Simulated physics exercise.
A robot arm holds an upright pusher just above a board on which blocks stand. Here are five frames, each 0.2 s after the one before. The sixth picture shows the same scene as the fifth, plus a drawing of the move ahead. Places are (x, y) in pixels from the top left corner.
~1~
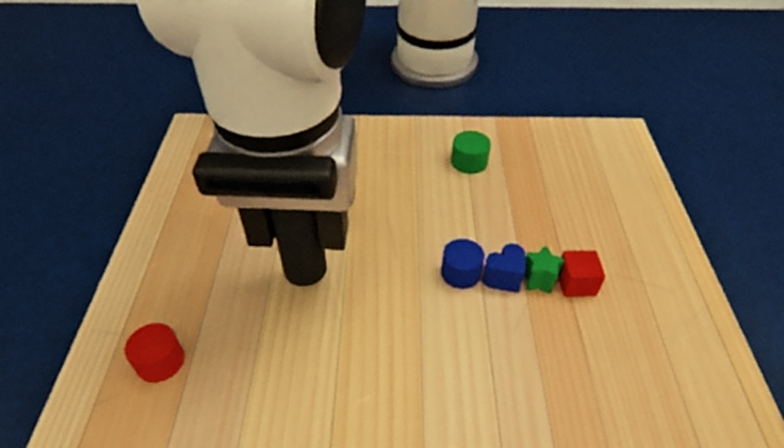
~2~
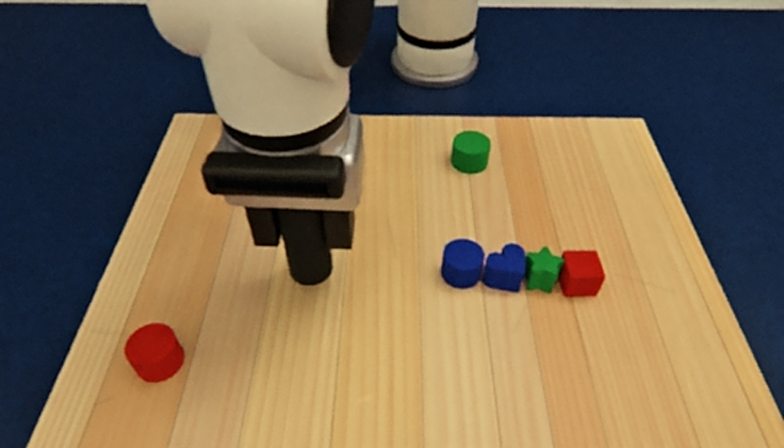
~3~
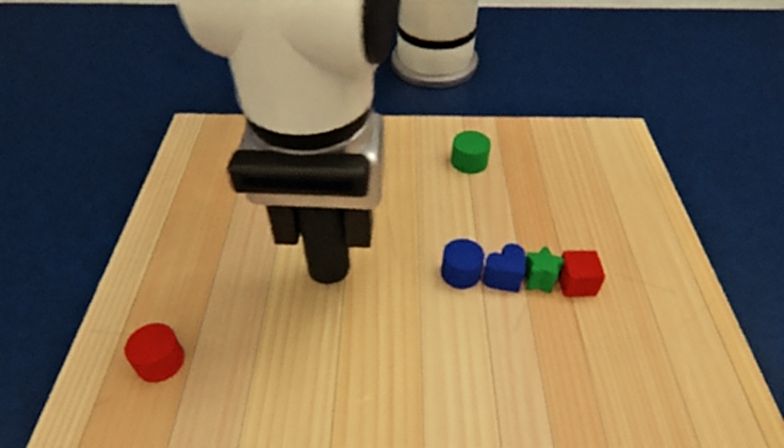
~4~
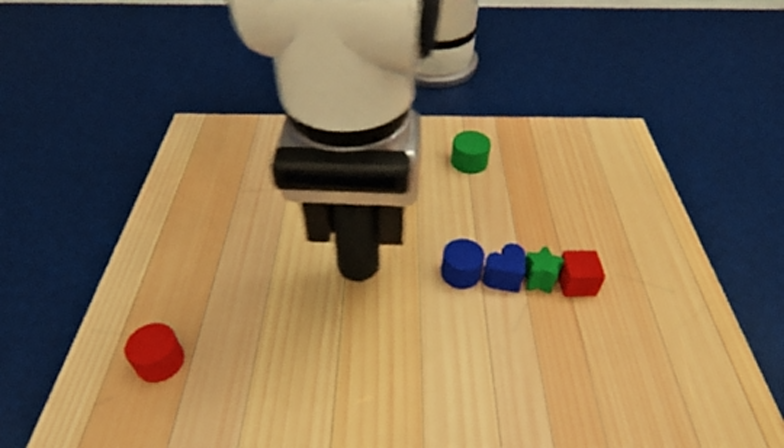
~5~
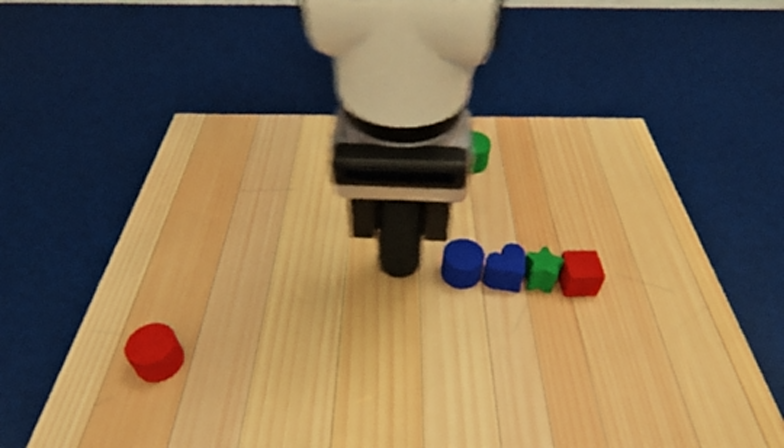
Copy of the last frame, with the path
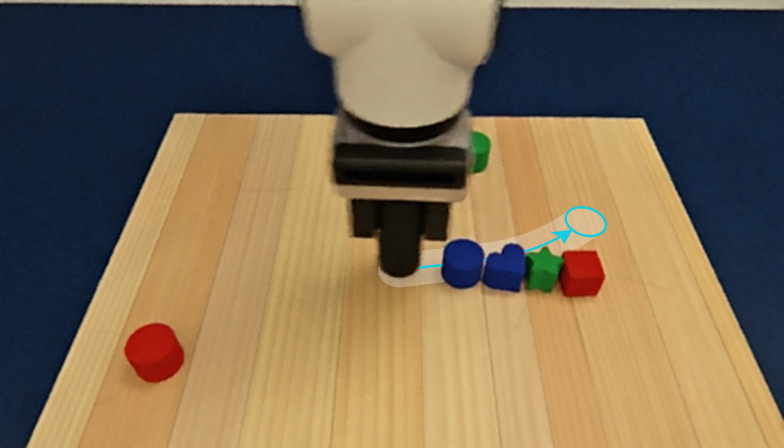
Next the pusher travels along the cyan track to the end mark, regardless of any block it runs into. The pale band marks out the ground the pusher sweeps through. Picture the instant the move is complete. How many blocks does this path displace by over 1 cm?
That makes 3 blocks or more.
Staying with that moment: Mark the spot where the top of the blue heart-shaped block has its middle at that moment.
Top centre: (557, 295).
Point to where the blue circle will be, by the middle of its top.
Answer: (524, 270).
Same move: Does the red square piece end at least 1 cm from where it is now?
Answer: Yes.
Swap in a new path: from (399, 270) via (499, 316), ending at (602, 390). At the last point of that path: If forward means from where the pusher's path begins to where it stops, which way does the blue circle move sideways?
Moves left.
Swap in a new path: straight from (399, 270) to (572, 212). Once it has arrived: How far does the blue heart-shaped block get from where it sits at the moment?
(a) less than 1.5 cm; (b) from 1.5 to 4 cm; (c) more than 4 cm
I'll go with b - from 1.5 to 4 cm.
Path on the board, from (399, 270) via (504, 257), ending at (586, 221).
On the path given first. One third of the way, pusher (472, 253); blue circle (508, 265); blue heart-shaped block (543, 281), turned 30° anticlockwise; green star block (561, 260), turned 30° anticlockwise; red square piece (596, 261).
Two thirds of the way, pusher (539, 239); blue circle (524, 270); blue heart-shaped block (557, 295), turned 30° anticlockwise; green star block (563, 264), turned 45° anticlockwise; red square piece (599, 261).
At the end, pusher (589, 212); blue circle (524, 270); blue heart-shaped block (557, 295), turned 30° anticlockwise; green star block (563, 264), turned 45° anticlockwise; red square piece (599, 261).
